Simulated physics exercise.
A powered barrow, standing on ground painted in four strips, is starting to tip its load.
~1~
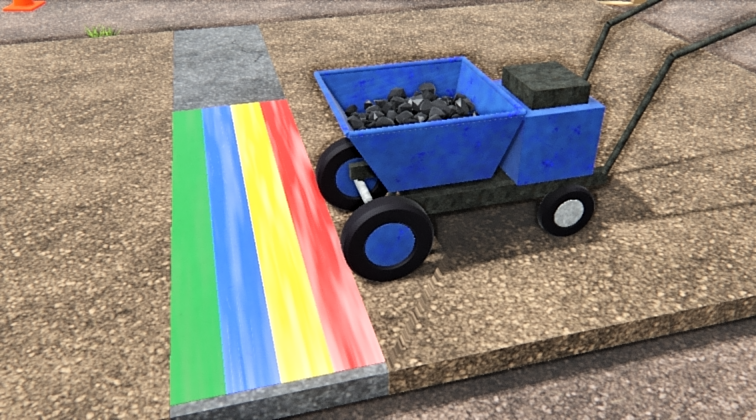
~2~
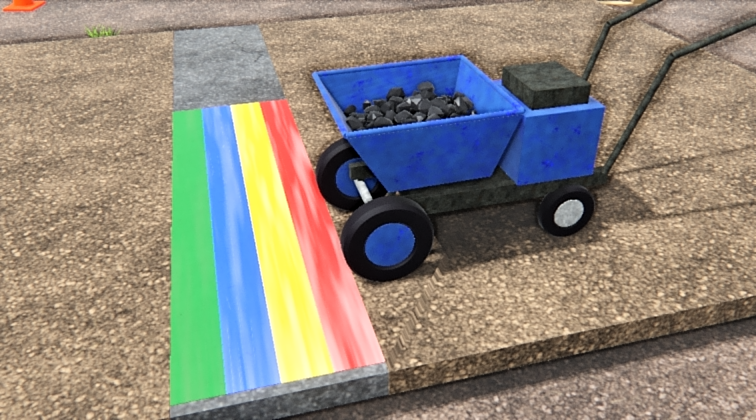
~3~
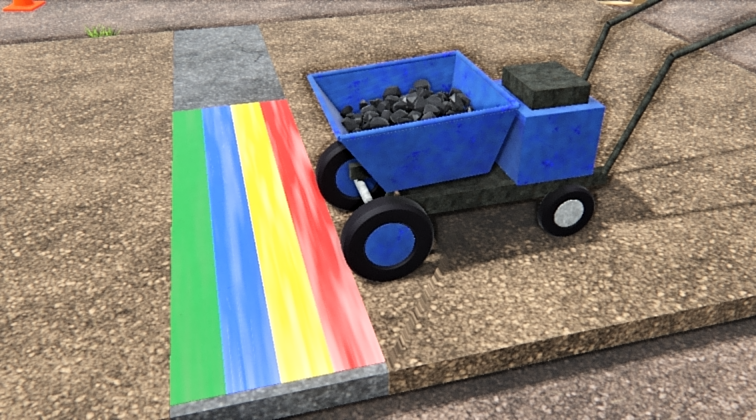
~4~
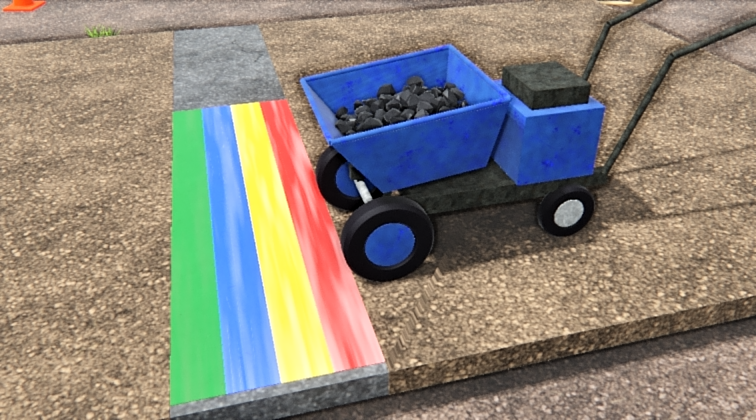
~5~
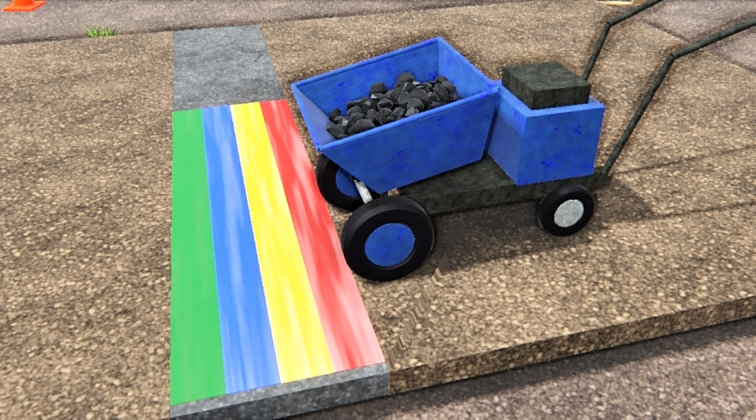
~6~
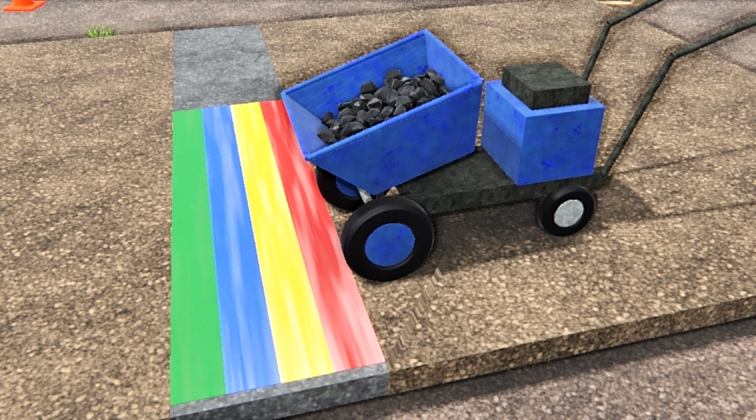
A blue powered barrow with a skip of black lumps stands on rough brown ground outdoors, seen from slightly above and to its side. To its left lies a flat panel painted in green, blue, yellow and red strips, with grey beyond. The skip starts level, then its left lip lowers gradually to a clear tilt, while the wheels and camera stay still.
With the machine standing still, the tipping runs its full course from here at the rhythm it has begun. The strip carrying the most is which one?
That would be the blue strip.
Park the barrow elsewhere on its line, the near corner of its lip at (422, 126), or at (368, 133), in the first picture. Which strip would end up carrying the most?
First place: The yellow strip; second place: The blue strip.
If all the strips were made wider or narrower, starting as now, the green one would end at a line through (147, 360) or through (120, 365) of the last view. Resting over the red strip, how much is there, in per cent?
0 % and 0 %.
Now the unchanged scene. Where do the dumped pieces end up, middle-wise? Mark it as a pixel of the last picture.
Resting centre, last picture - approx. (219, 256).
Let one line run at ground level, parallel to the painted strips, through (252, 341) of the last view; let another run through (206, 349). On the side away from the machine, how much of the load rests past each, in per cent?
That's 60 in a hundred for the first and 30 in a hundred for the second.
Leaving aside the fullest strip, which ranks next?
Number two is the green strip.
Just after the last frame, skip tipped steeply; every one in the skip.
A moment on, skip tipped right over; almost all in the skip; about a tenth over the blue strip; just a few over the green strip.
Further on, skip tipped right over; roughly half in the skip; just a few over the yellow strip; roughly a quarter over the blue strip; roughly a quarter over the green strip; about a tenth off the paint.
When it is over, skip tipped right over; roughly a quarter in the skip; not one over the red strip; about a tenth over the yellow strip; roughly a third over the blue strip; roughly a quarter over the green strip; about a tenth off the paint.
